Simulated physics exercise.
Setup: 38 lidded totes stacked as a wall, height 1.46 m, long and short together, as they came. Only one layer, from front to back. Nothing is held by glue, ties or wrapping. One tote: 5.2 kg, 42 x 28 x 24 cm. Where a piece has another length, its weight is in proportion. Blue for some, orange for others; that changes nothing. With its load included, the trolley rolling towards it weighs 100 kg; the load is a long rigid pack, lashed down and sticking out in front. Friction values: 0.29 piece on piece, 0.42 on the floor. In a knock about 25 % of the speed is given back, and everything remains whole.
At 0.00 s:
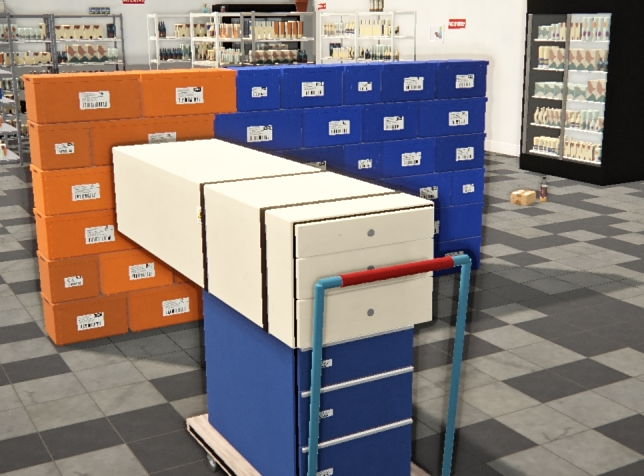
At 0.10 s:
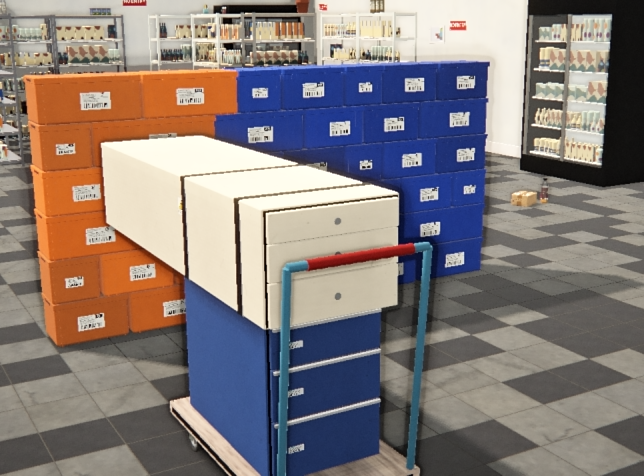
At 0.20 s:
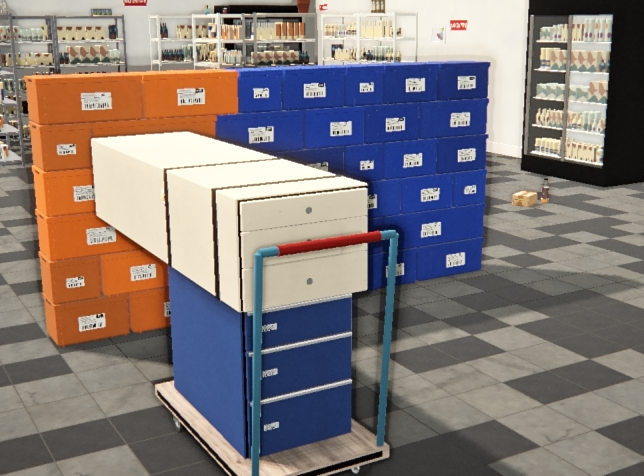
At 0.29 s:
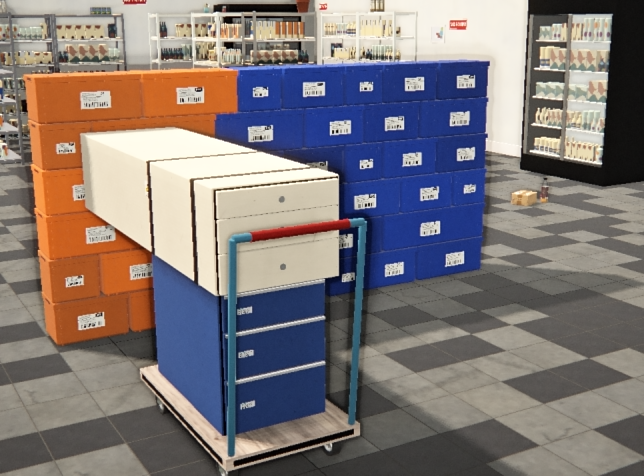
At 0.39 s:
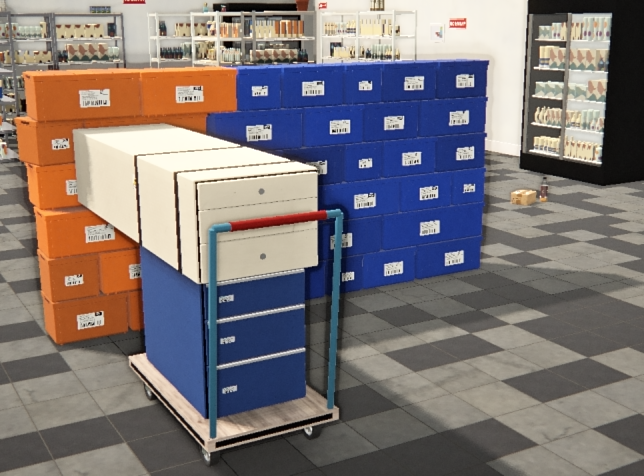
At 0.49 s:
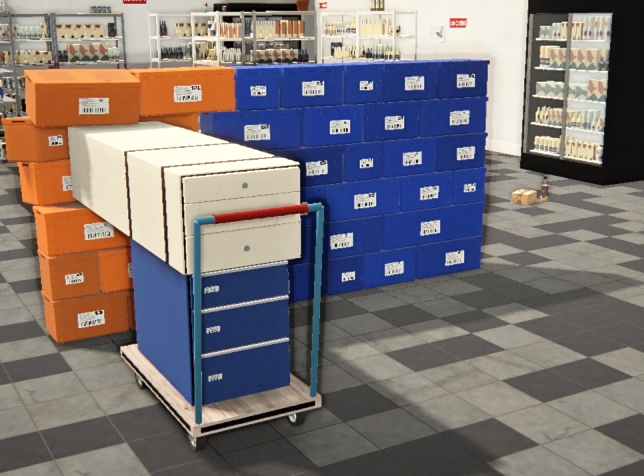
A loaded trolley rolls away and its long white pack pushes into stacked orange boxes.
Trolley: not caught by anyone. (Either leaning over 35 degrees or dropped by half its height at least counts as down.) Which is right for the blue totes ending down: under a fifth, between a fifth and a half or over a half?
Short of one fifth.
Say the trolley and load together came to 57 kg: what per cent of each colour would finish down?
Colour by colour that makes orange 40, blue 10 percent.
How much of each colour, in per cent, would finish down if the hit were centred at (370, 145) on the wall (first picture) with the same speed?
Then orange 10, blue 30 per cent.
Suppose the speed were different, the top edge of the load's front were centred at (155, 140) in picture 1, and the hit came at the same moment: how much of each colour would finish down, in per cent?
Orange 40%, blue 10%.
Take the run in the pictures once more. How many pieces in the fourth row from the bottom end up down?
2.
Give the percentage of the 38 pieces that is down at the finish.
I'd put it at roughly 10 per cent of them.
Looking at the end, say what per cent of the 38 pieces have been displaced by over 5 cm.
35 %.
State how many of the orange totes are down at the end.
Colour orange - count down 4.
By 0.60 s, load 41 cm past the wall's line, still rolling; none of the 24 blue totes down (0 of 38 in all colours); top blue tote unmoved; top orange tote tilted 5°.
By 0.80 s, load 66 cm past the wall's line, still rolling; none of the 24 blue totes down (4 of 38 in all colours); top blue tote unmoved; top orange tote tilted 6°.
By 1.10 s, load 99 cm past the wall's line, still rolling; none of the 24 blue totes down (4 of 38 in all colours); top blue tote unmoved; top orange tote tilted 6°.
By 1.40 s, load 1.15 m past the wall's line, still rolling; none of the 24 blue totes down (4 of 38 in all colours); top blue tote unmoved; top orange tote tilted 5°.
When it is over (2.0 s), load 1.17 m past the wall's line, stopped; none of the 24 blue totes down (4 of 38 in all colours); top blue tote unmoved; top orange tote tilted 5°. That is 0 per cent. In pixels of the last frame, middles, top blue tote near (303, 85), top orange tote near (148, 91).
